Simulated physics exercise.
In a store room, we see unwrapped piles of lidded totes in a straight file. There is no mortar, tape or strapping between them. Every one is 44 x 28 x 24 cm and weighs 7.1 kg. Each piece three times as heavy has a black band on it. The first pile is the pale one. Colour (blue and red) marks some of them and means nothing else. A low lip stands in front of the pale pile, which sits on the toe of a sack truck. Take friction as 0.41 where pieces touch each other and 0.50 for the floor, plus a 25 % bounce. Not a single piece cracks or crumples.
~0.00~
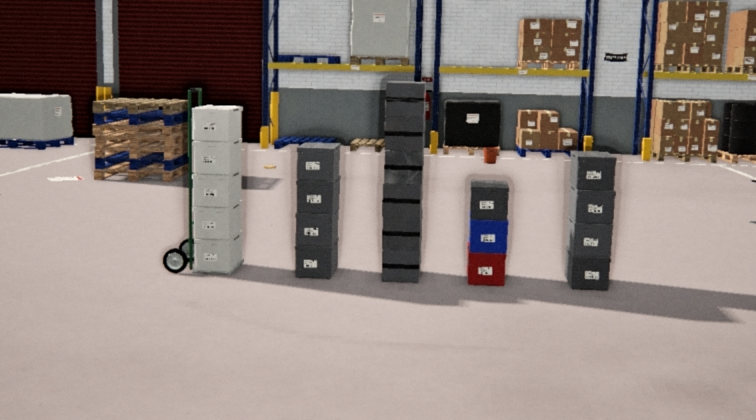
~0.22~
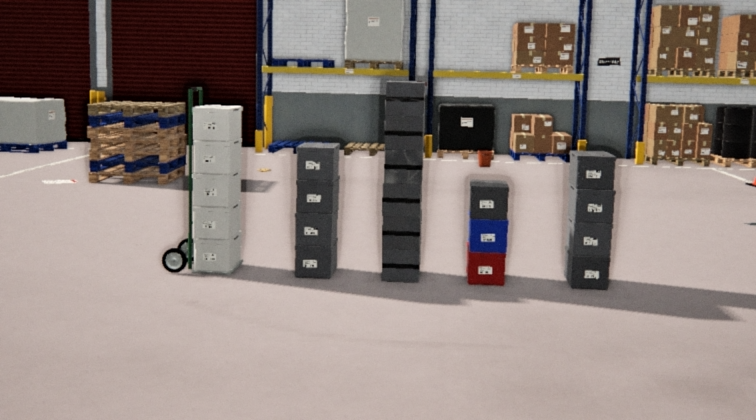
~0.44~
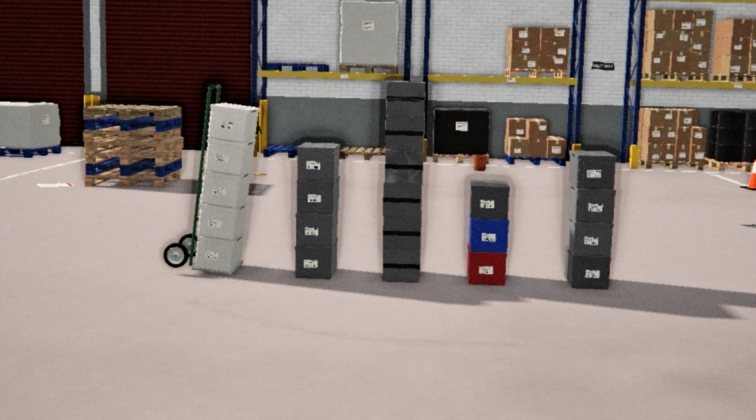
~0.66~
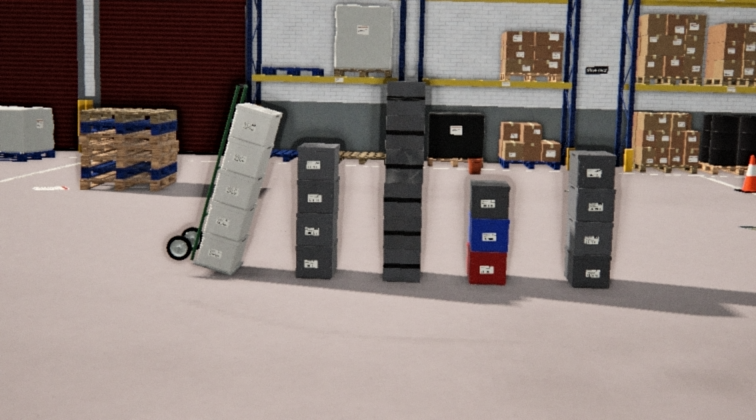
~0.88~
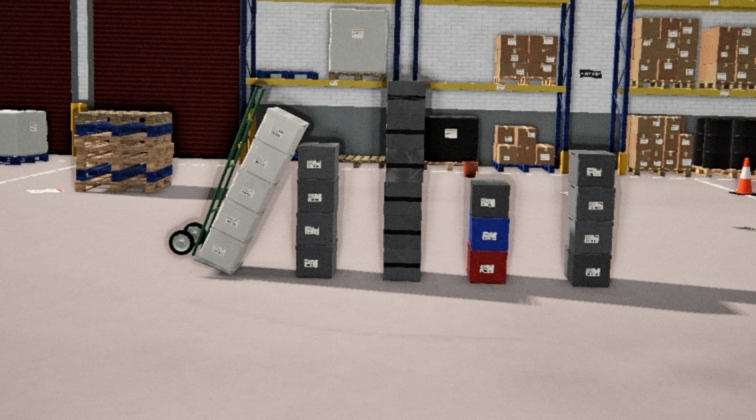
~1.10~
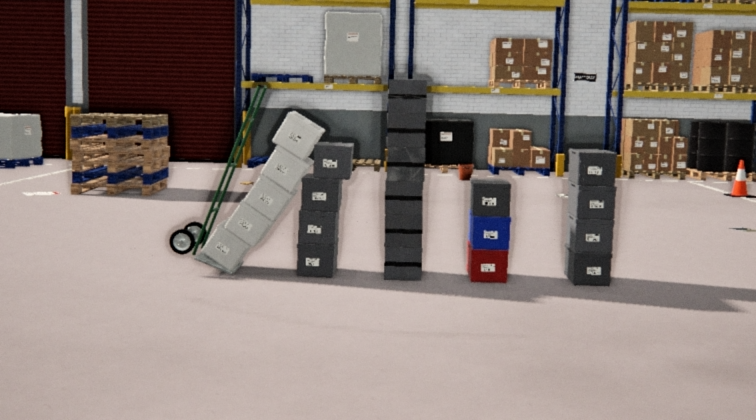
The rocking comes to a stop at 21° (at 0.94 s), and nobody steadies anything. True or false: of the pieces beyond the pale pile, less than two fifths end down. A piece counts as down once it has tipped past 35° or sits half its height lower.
True.
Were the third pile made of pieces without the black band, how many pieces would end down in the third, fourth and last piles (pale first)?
Result: Third pile 6, fourth pile 3, last pile 4.
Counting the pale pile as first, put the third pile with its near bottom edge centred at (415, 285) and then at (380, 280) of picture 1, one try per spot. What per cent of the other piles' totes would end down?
First 100, then 0 per cent.
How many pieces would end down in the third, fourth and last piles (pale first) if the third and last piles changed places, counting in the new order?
Pile by pile, you'd see third at 3, fourth at 3 and last at 0 down.
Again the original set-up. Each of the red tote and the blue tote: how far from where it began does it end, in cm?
Moved: Red 0, blue 0.
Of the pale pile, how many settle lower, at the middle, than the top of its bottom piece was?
I count 1 of the pale pieces.
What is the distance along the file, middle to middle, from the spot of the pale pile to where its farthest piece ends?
Distance: Near 80 cm.
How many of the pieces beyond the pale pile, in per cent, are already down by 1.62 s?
By then, 0 per cent.
Around 1.18 s, 3 of the pale pile down; none of the 17 other totes down, 4 disturbed.
Around 1.32 s, 4 of the pale pile down; none of the 17 other totes down, 4 disturbed.
Around 1.46 s, 5 of the pale pile down; none of the 17 other totes down, 4 disturbed.
Finally (2.5 s), 5 of the pale pile down; none of the 17 other totes down, 4 disturbed; red tote unmoved; blue tote unmoved. That is 0 per cent. Seen by the last camera, middles, red tote near (487, 262), blue tote near (489, 230).
